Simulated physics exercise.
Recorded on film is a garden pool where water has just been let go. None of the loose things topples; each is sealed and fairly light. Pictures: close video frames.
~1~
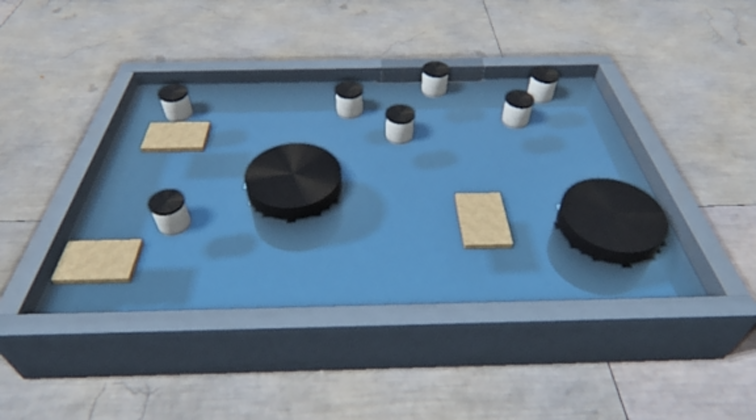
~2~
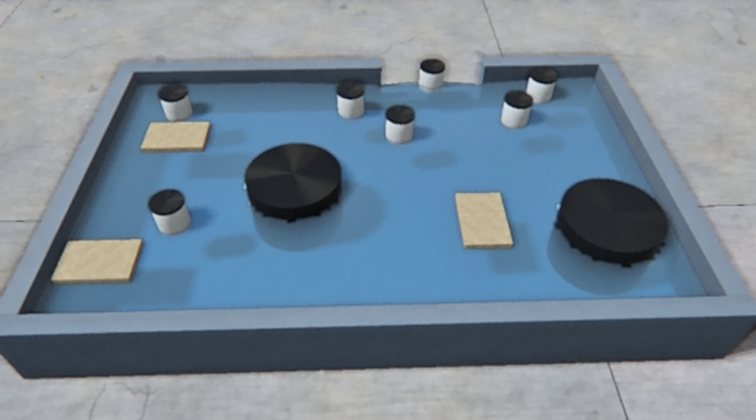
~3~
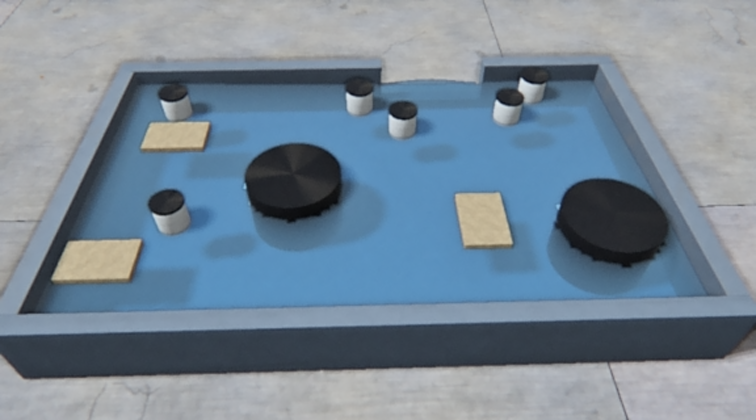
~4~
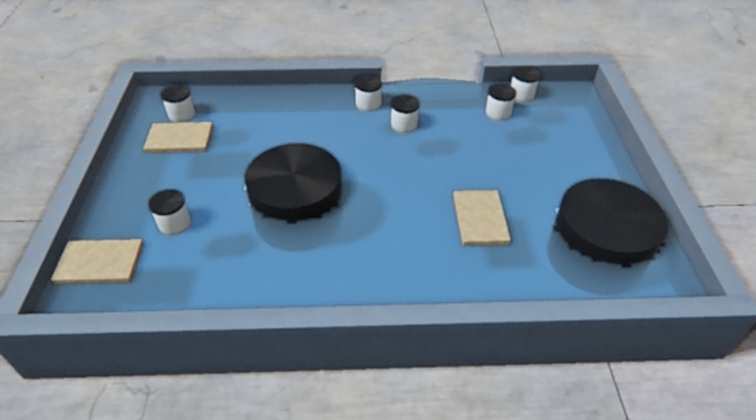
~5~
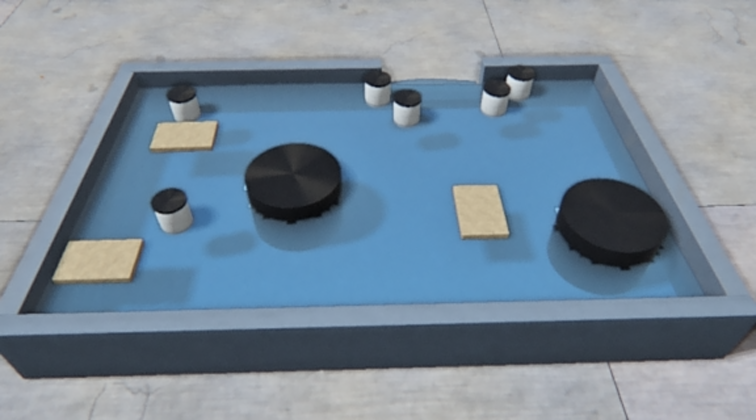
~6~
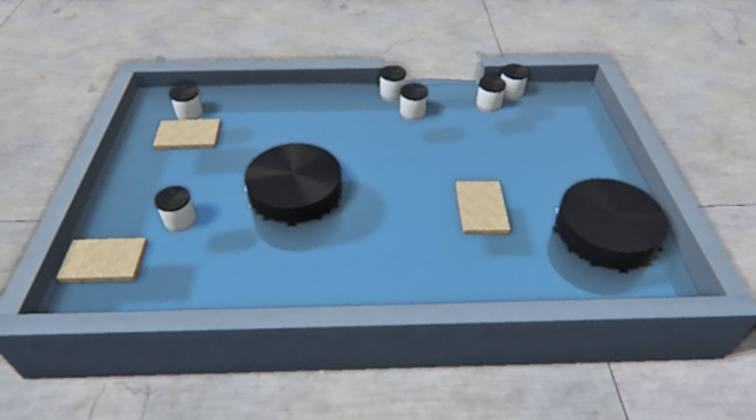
The video shows a blue pool holding white pails with black tops, tan slabs and two large black discs; a gap opens in the back wall, one pail disappears there, and others drift toward it while the discs stay still.
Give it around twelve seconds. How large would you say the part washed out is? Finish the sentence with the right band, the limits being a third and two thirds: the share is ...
The share is from a third to two thirds.
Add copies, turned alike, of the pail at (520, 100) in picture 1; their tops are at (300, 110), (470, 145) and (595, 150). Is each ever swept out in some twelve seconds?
The three, in sequence: Departs, departs and remains behind.
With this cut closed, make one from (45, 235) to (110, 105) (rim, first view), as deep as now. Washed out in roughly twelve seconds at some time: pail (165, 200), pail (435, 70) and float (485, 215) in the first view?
Item one leaves at some point, item two never gets out, item three never gets out.
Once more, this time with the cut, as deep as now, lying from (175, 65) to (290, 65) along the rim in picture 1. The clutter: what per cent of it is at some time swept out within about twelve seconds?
Estimated share: Around 50 %.
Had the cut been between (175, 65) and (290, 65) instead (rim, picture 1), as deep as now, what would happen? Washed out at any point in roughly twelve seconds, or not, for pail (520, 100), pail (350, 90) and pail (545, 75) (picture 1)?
Result, in listed order: Retained / exited / retained.
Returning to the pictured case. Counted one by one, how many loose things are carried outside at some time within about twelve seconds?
Count: 5.
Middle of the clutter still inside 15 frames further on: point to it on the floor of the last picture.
Centre estimate: Around (262, 195).
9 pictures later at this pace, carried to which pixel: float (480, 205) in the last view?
My estimate: Close to (483, 178).
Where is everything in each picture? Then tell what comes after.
A pail at (349, 89) floats; a pail at (400, 114) floats; 0 of 10 have shifted, in the first frame.
A pail at (350, 90), afloat; a pail at (400, 114), afloat; 1 of 10 have shifted, in the second frame.
A pail at (359, 87) floats, close to its start; a pail at (403, 110), afloat, close to its start; 5 of 10 have shifted, in the third frame.
A pail at (368, 83) floats, close to its start; a pail at (405, 103), afloat, close to its start; 5 of 10 have shifted, in the fourth frame.
A pail at (378, 78) floats, close to its start; a pail at (408, 97), afloat, close to its start; 8 of 10 have shifted, in the fifth frame.
A pail at (393, 72), afloat, a stride from its start; a pail at (414, 91), afloat, a stride from its start; 9 of 10 have shifted, in the sixth frame.
A moment on, 2 of 10 are out; 8 afloat.
Next, 5 of 10 are out; 5 afloat.
Later, 5 of 10 are out; 5 afloat.
In the end, 5 of 10 are out; 5 afloat.
